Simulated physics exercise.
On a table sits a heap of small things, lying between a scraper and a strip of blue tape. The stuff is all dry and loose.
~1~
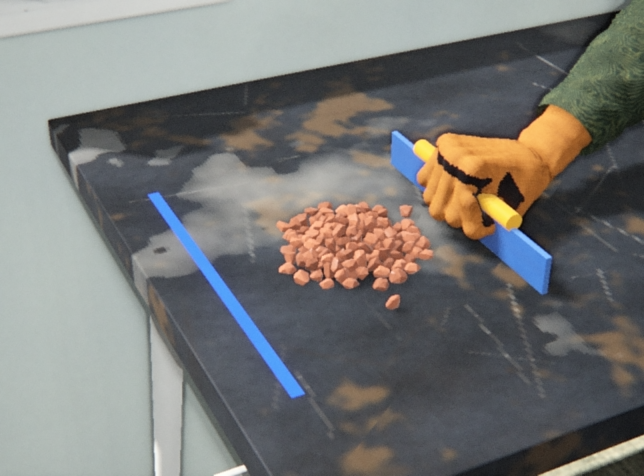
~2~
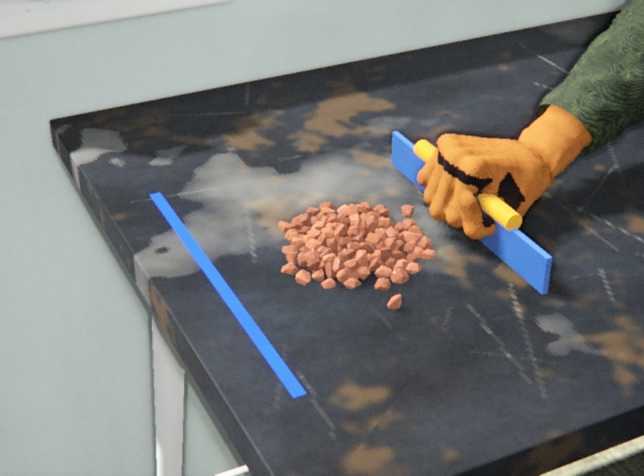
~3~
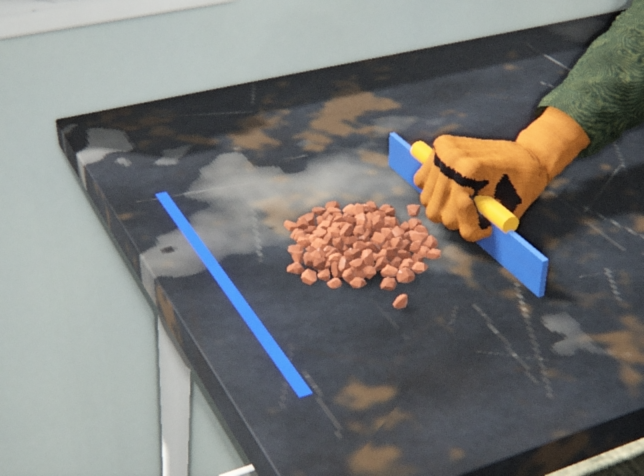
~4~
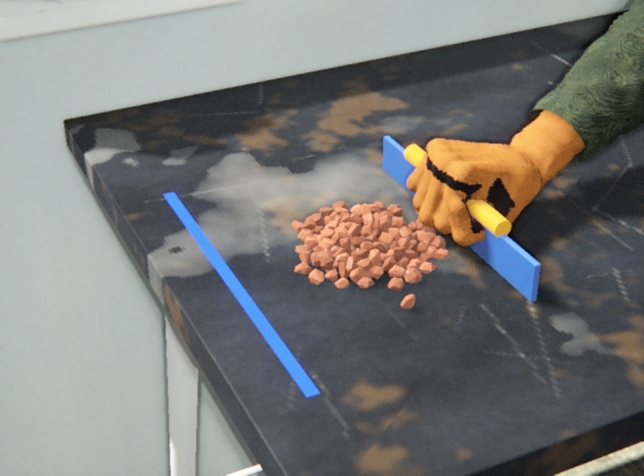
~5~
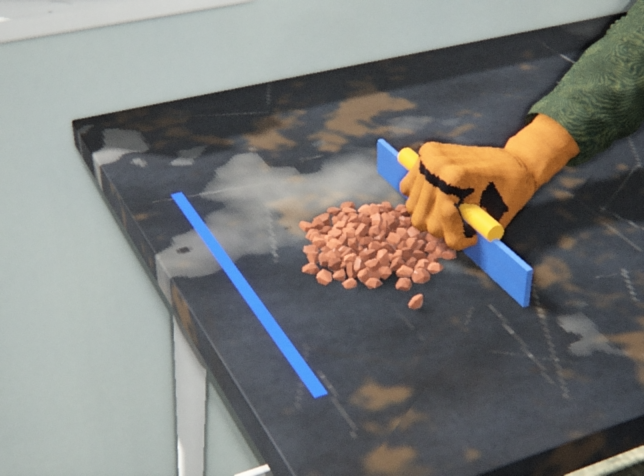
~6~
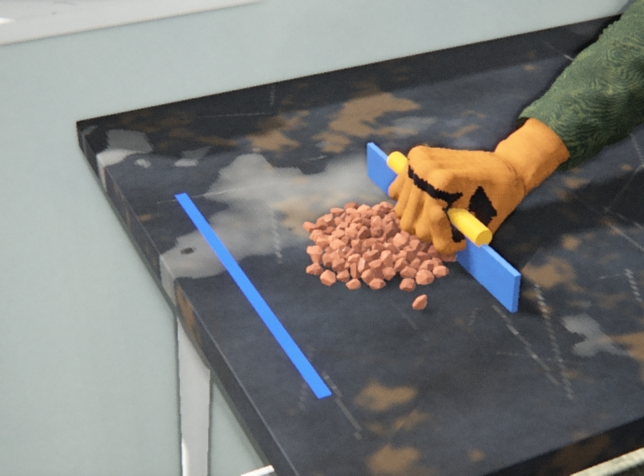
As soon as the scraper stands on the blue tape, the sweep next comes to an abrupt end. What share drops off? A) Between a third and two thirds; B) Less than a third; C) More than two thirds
Option A: Between a third and two thirds.
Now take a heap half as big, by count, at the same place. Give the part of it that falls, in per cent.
Expected share: Around 30 %.
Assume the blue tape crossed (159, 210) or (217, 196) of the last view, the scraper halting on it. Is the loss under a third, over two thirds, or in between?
Above two thirds; below one third.
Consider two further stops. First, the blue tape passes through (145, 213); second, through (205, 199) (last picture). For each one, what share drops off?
That would be some 100 % the first time and some 30 % the second.
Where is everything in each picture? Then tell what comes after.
The first frame shows scraper near (534, 264), at rest; blue tape near (159, 203), about a palm's width from the edge; edge at (161, 302); the heap near (357, 244), bits of crushed brick.
The second frame shows scraper near (534, 264).
The third frame shows scraper near (531, 266); the heap near (365, 243).
The fourth frame shows scraper near (523, 271).
The fifth frame shows scraper near (516, 276); the heap near (380, 243), only a few pushed along.
The sixth frame shows scraper near (504, 281); blue tape near (187, 203); edge at (188, 303); the heap near (375, 246), a little pushed along.
Shortly afterwards, scraper still moving, near (338, 227); heap all on the table, its front near (227, 281).
Next, scraper stopped at the blue tape; heap near a third over the edge.
Some moments later, scraper stopped at the blue tape; heap near half over the edge.
In the end, scraper stopped at the blue tape; heap near half over the edge.
